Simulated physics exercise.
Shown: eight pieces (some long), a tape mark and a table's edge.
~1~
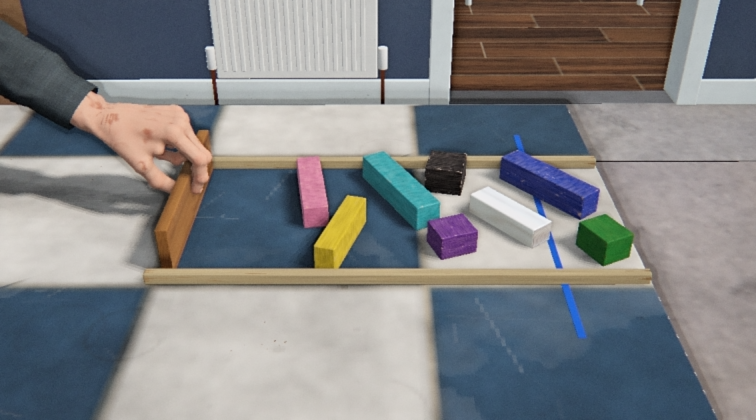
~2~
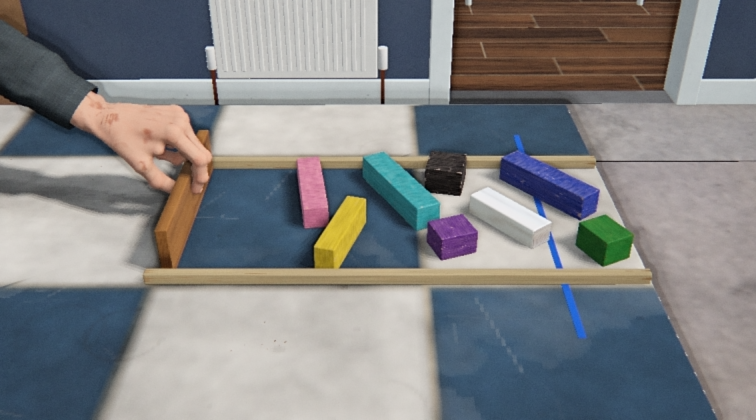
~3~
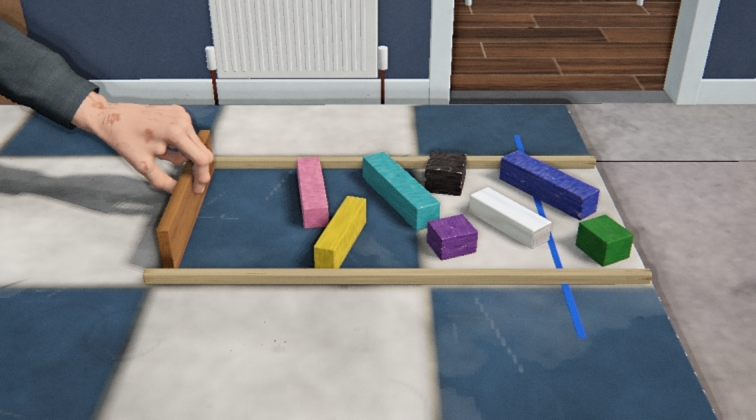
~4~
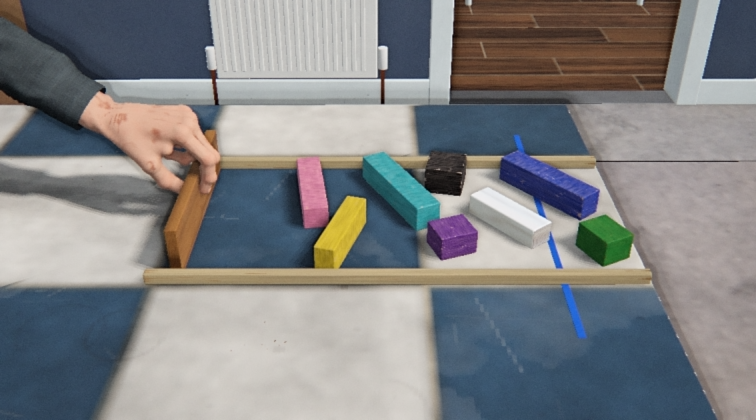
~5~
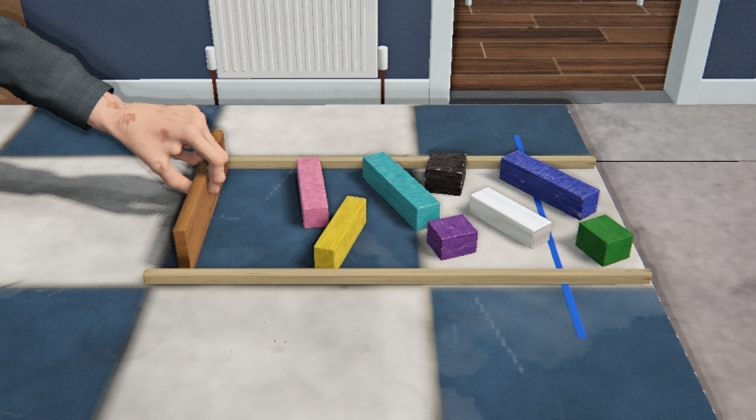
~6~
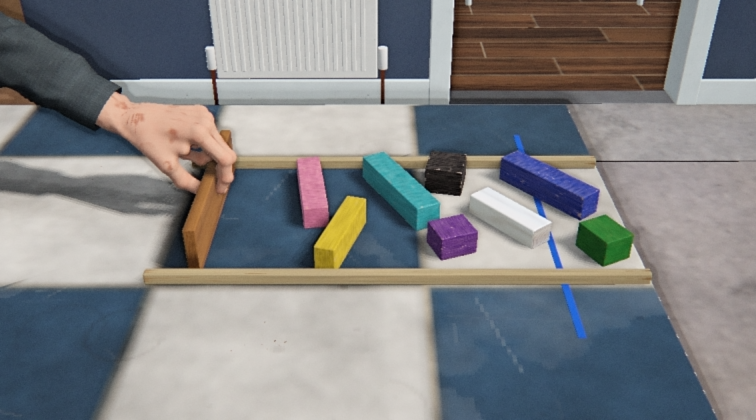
In this clip, a hand holds a wooden board upright between two rails on a tiled surface and slides it slightly to the right, while eight coloured blocks and bars, some near a blue line, stay still.
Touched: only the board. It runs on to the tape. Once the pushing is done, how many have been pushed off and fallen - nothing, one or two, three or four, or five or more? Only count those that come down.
The number going over the edge will be three or at most four.
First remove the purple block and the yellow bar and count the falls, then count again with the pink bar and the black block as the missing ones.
Try one: 2; try two: 1.
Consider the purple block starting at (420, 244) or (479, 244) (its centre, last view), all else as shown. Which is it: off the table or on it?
Trial 1: Stays aboard; trial 2: Stays aboard.
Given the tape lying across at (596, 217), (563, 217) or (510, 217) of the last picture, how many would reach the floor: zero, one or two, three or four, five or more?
Taken in the order given: 5 or more, three to four, either one or two.
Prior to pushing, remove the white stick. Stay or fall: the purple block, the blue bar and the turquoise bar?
Outcome for the purple block: It stays; for the blue bar: It drops; for the turquoise bar: It stays.
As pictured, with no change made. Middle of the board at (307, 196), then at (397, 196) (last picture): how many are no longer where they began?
1 at one spot and 5 at the other.
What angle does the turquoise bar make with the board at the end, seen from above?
Near 15 degrees.
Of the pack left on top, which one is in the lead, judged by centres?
Foremost: The black block.
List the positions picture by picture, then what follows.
The first frame shows green block (604, 240); blue bar (548, 184); white stick (509, 216); board (187, 196); tape (543, 217).
The second frame shows blue bar (548, 184); purple block (452, 237).
The third frame shows white stick (509, 217); turquoise bar (399, 189).
The fourth frame shows green block (604, 240); yellow bar (341, 234).
The fifth frame shows blue bar (548, 184); board (204, 196).
The sixth frame shows green block (604, 240); blue bar (548, 184); white stick (509, 217); board (212, 196); tape (543, 217).
Soon after, none off yet; green block at rest near (604, 240); blue bar at rest near (548, 184); white stick at rest near (509, 217).
At rest, the number that fall off is three or four; fallen, white stick, blue bar and green block.
